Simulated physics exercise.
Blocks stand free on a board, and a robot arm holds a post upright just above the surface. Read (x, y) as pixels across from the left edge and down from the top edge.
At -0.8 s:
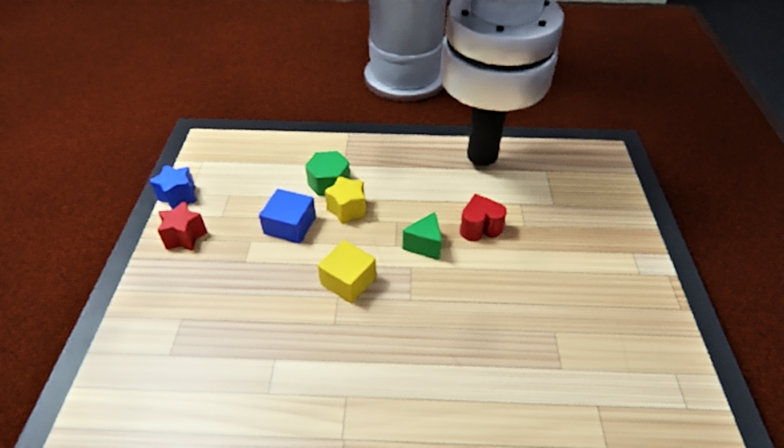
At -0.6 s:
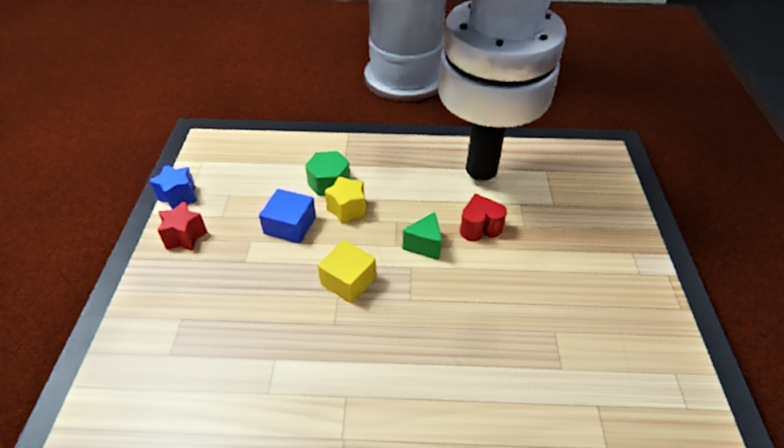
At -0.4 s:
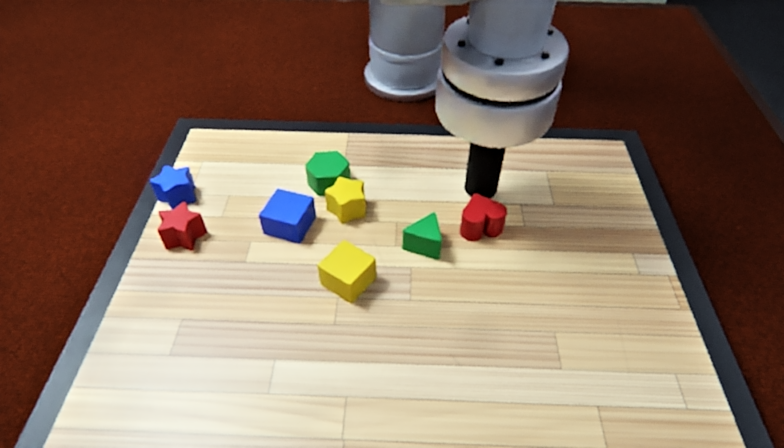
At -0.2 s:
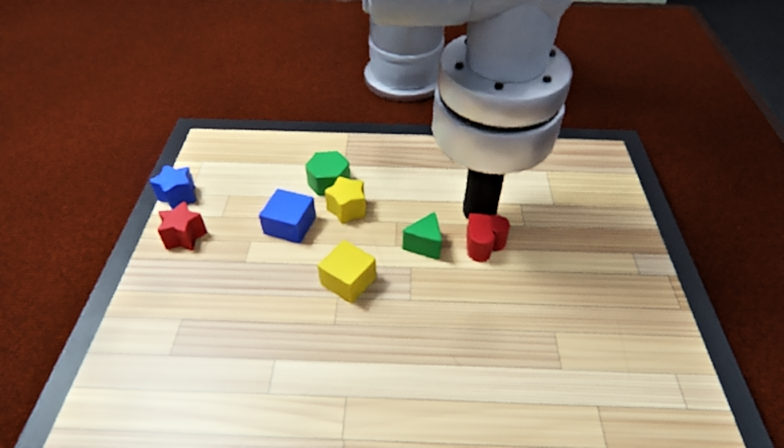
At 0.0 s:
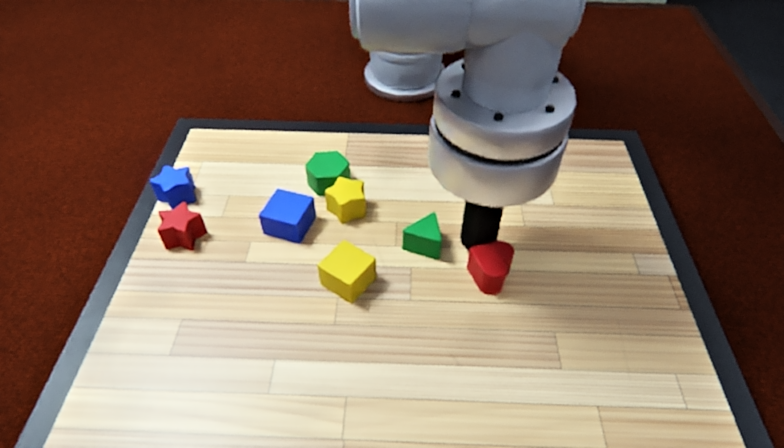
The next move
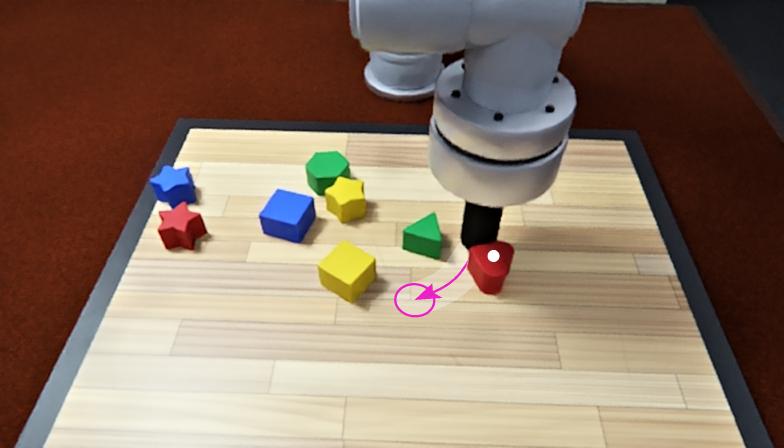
Robot arm lowering its black post toward the viewer across a wooden board, pushing and turning a red heart block among coloured blocks.
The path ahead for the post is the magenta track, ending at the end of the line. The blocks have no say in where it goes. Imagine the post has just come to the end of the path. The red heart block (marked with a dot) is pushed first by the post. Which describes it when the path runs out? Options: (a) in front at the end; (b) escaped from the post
The one that fits is b, escaped from the post.
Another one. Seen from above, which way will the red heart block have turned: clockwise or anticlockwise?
Looking down, my answer is that the red heart block rotates anticlockwise.
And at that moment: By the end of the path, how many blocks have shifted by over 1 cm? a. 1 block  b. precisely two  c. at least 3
(a)
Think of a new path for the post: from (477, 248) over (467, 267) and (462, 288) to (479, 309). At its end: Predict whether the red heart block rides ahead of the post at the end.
Still in front.
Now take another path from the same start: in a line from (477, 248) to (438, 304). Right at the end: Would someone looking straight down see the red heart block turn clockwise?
The answer is no.
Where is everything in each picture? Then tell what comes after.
In the first picture, tip of the post at (482, 157), middles of tops, green triangular block at (426, 227), red heart block at (483, 208).
In the second picture, post at (481, 172), nothing pushed.
In the third picture, post at (480, 190), nothing pushed.
In the fourth picture, post at (479, 213), red heart block at (487, 226).
In the fifth picture, post at (478, 241), green triangular block at (426, 227), red heart block at (494, 256).
The line goes from (477, 248) via (463, 269) and (443, 287), ending at (415, 300); the dot is on the red heart block.
The first path, step by step. Halfway along, post at (456, 272); red heart block at (495, 274), turned 30° anticlockwise.
At the end, post at (415, 293); green triangular block unmoved; red heart block at (495, 274), turned 30° anticlockwise.
